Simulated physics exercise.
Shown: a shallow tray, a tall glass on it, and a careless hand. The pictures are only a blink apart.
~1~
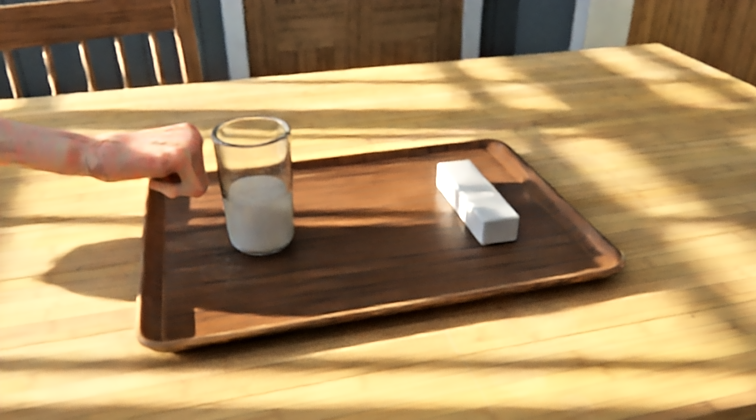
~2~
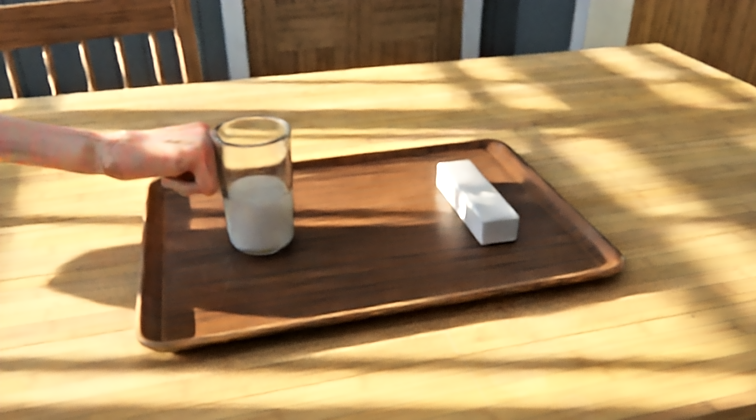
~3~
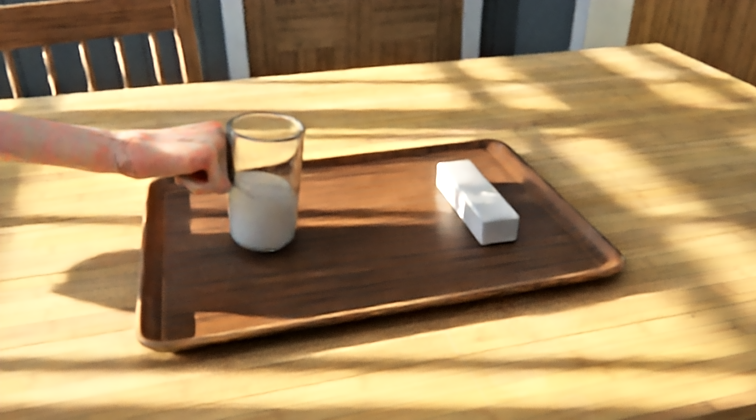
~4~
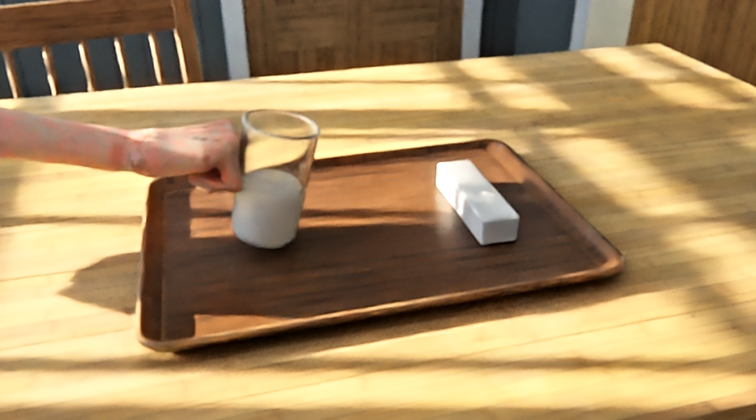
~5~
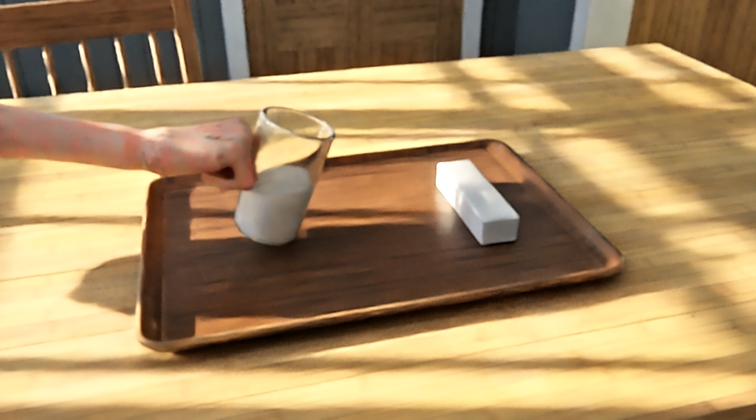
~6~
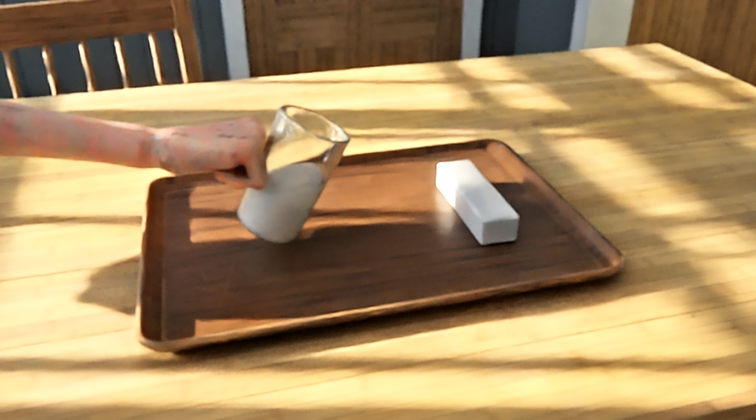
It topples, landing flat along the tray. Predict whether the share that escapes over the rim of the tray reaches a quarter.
Judging by that, under a quarter winds up outside the tray.
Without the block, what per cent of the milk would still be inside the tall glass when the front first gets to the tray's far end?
About 55 per cent.
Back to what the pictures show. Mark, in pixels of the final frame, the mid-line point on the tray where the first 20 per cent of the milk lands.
I'd mark it somewhere close to pixel (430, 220).
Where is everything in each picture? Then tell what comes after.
In the first frame, tilt 0°; right rim (288, 129); surface from (225, 189) to (287, 182); the tray's far rim is at (555, 192); a block is fixed to the tray further along.
In the second frame, tilt 0°; right rim (288, 129); surface from (225, 189) to (287, 182).
In the third frame, tilt 7°; right rim (302, 128); surface from (232, 175) to (294, 182).
In the fourth frame, tilt 13°; right rim (317, 129); surface from (240, 175) to (301, 178).
In the fifth frame, tilt 20°; right rim (332, 132); surface from (245, 182) to (312, 171).
In the sixth frame, tilt 28°; right rim (346, 137); surface from (251, 185) to (323, 167).
A moment on, the tall glass is falling and 100 per cent is in the glass, 0 on the tray and 0 above or beyond its rim.
Next, the tall glass lies on its side and 99 per cent is in the glass, 0 on the tray and 0 above or beyond its rim.
Then the tall glass lies on its side and 55 per cent is in the glass, 33 on the tray and 12 above or beyond its rim.
Later the tall glass lies on its side and 27 per cent is in the glass, 64 on the tray and 10 above or beyond its rim.
In the end 88 per cent is held by tray and glass, 12 is off the tray.
